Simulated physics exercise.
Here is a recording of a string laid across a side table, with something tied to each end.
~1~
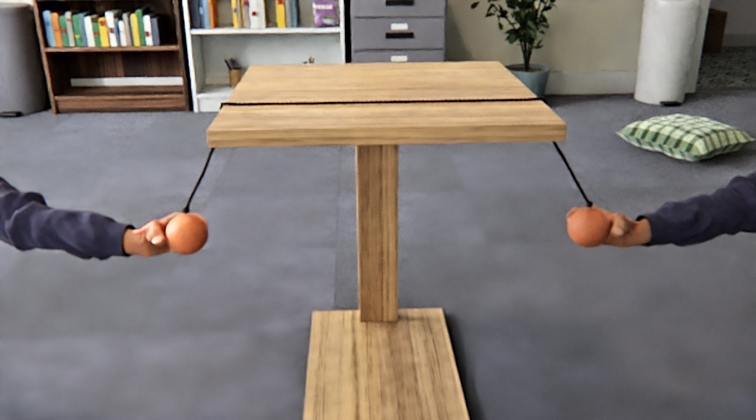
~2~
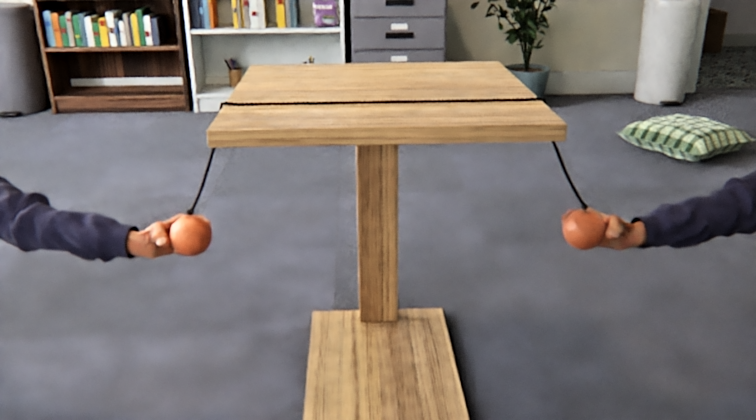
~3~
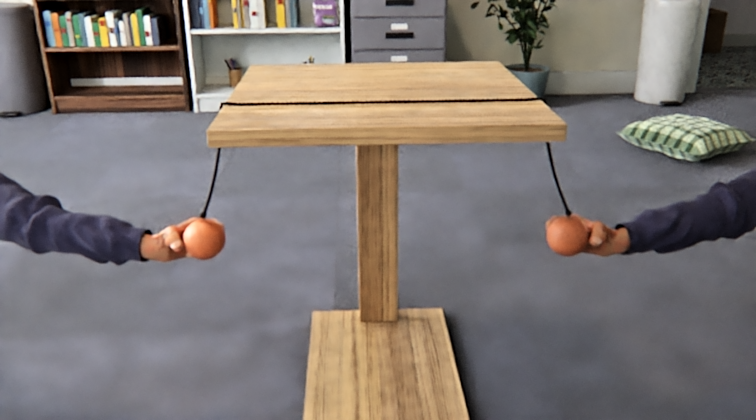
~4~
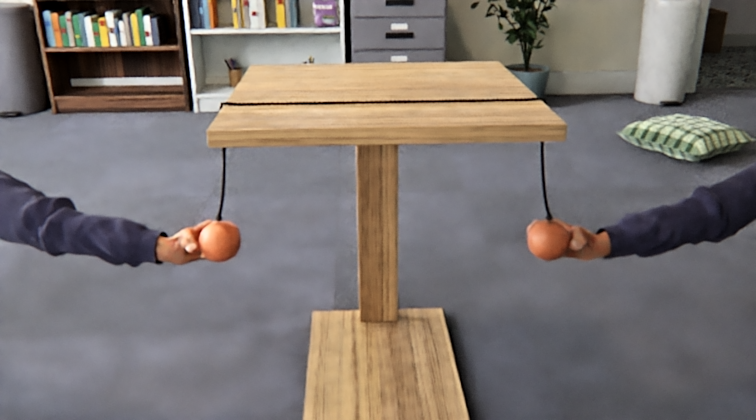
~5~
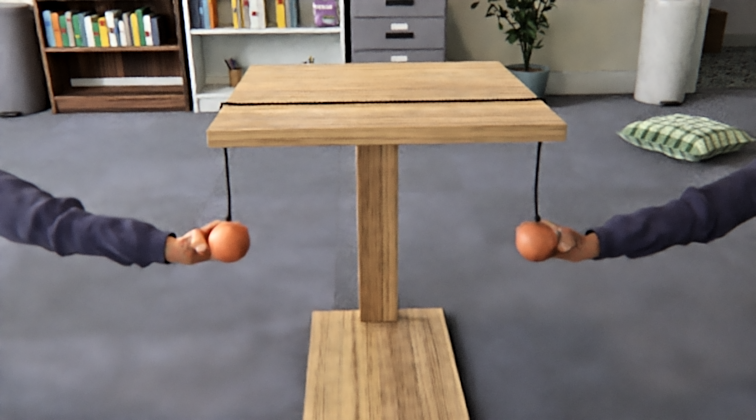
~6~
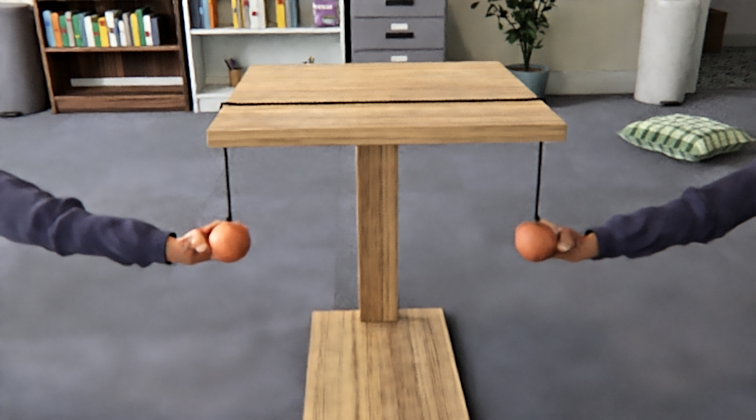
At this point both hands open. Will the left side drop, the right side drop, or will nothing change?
It does not move.
Then, 0.32 s after the last picture, left orange hanging as before near (234, 243); right orange hanging as before near (532, 242).
Then, 0.86 s after the last picture, left orange hanging as before near (233, 243); right orange hanging as before near (533, 242).
At rest, left orange hanging as before near (233, 243); right orange hanging as before near (532, 242). The string keeps its balance.
